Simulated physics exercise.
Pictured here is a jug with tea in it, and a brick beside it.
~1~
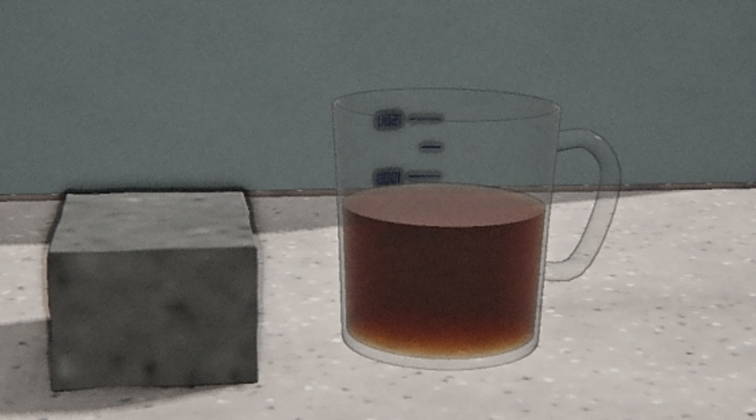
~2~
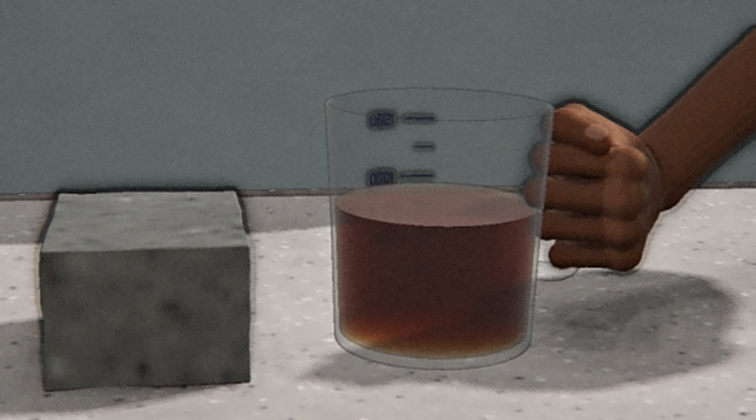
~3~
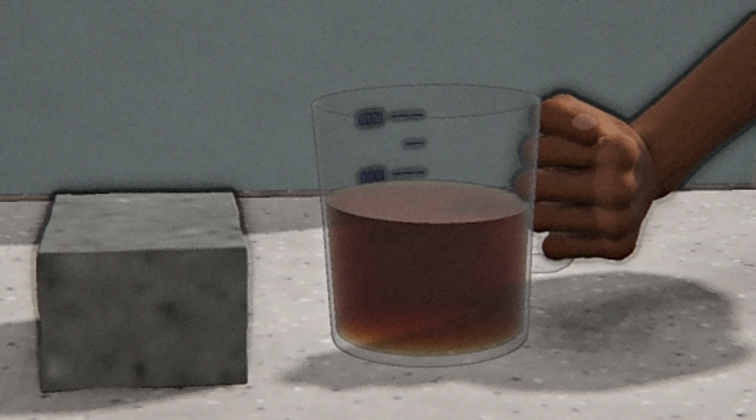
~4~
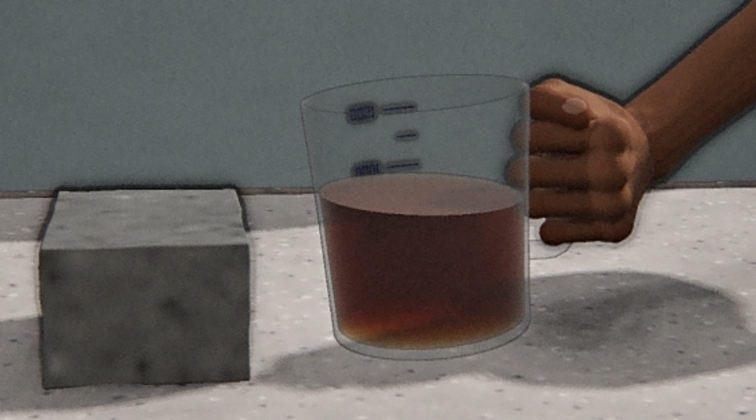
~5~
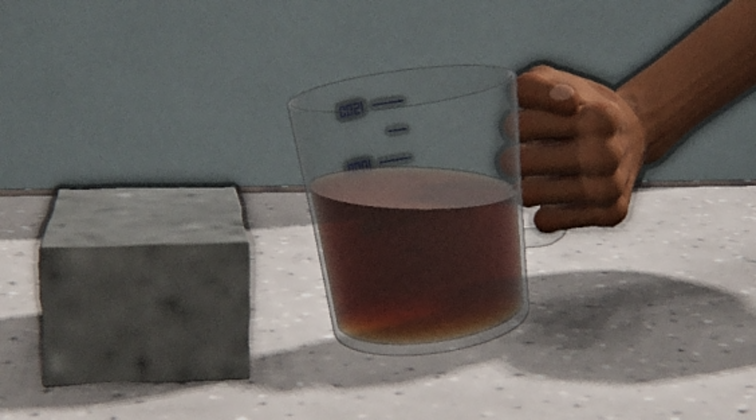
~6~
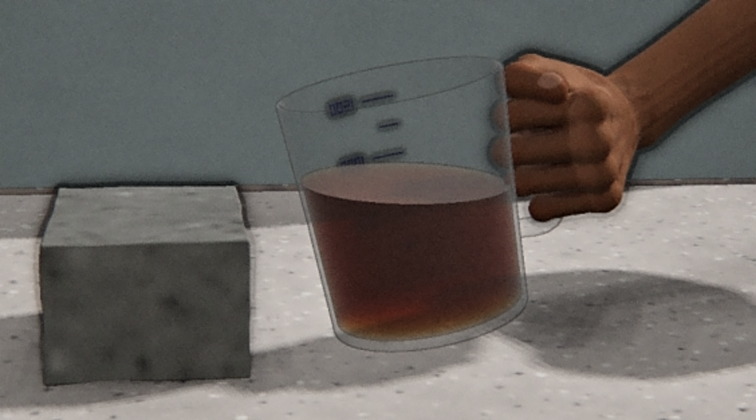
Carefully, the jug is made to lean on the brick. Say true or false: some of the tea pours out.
False.
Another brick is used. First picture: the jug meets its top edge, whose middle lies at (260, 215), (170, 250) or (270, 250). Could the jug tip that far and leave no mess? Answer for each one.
Taking them in order: Keeps every drop, overflows, keeps every drop.
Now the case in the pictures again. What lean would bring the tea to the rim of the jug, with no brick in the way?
I'd say at some 45 degrees.
Soon after, the jug leans by about 20°; nothing has left it.
Later, the jug leans by about 30°; nothing has left it.
In the end, the jug leans by about 30°, against the brick; nothing has left it.
